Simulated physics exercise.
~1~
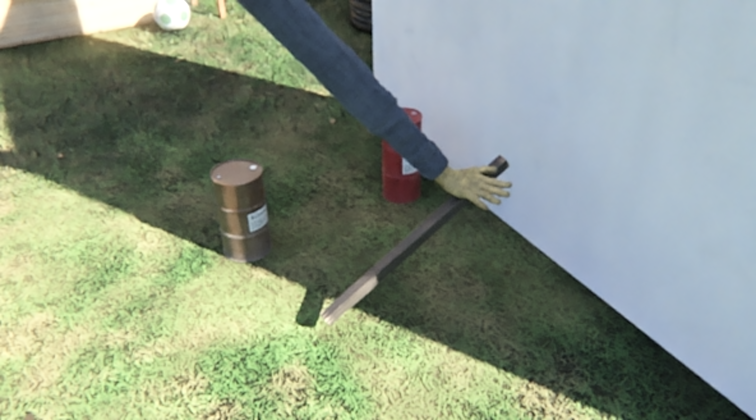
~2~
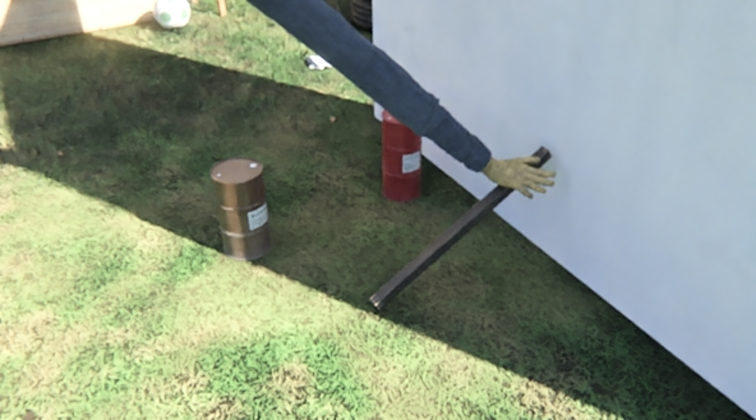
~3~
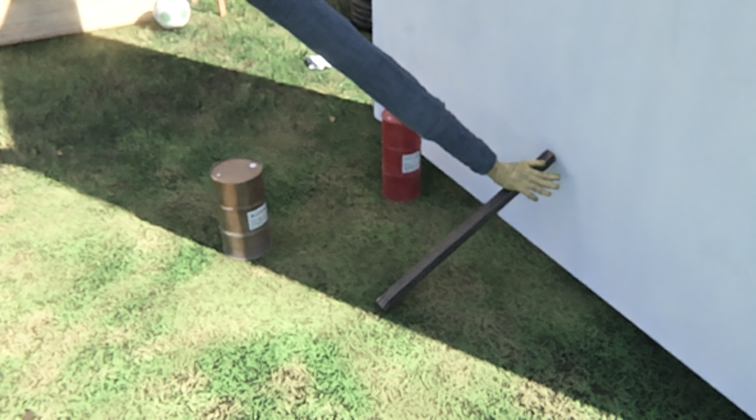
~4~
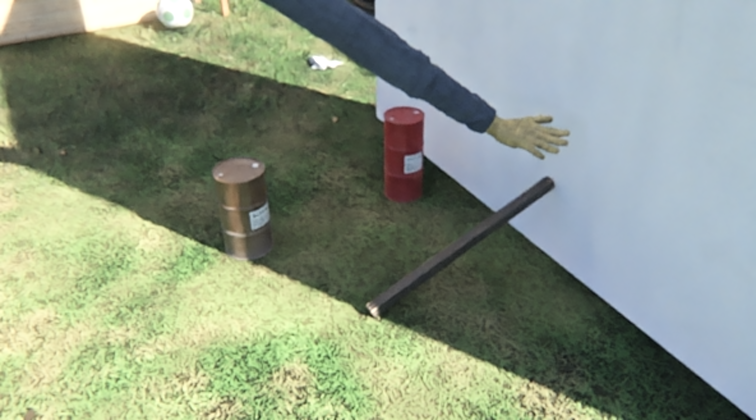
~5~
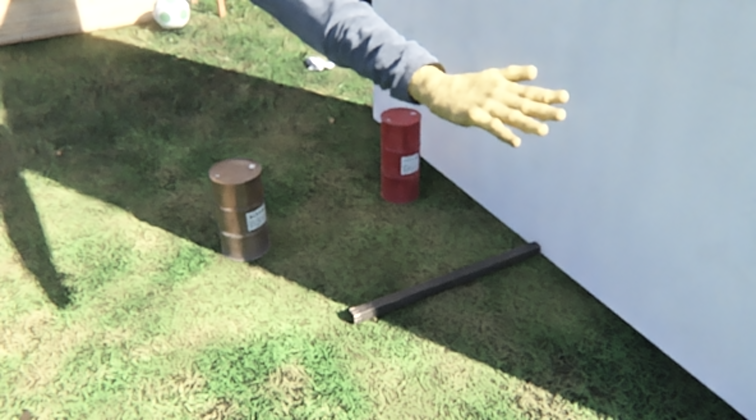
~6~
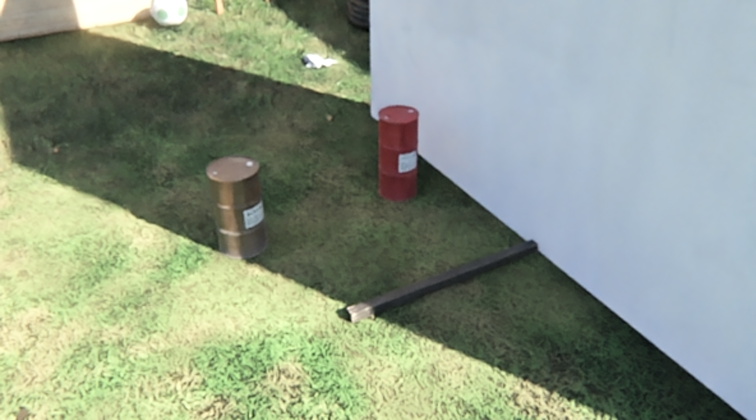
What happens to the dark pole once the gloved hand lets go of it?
It does not stay propped up. Its upper end slides down the white wall and the pole ends up lying low on the grass.
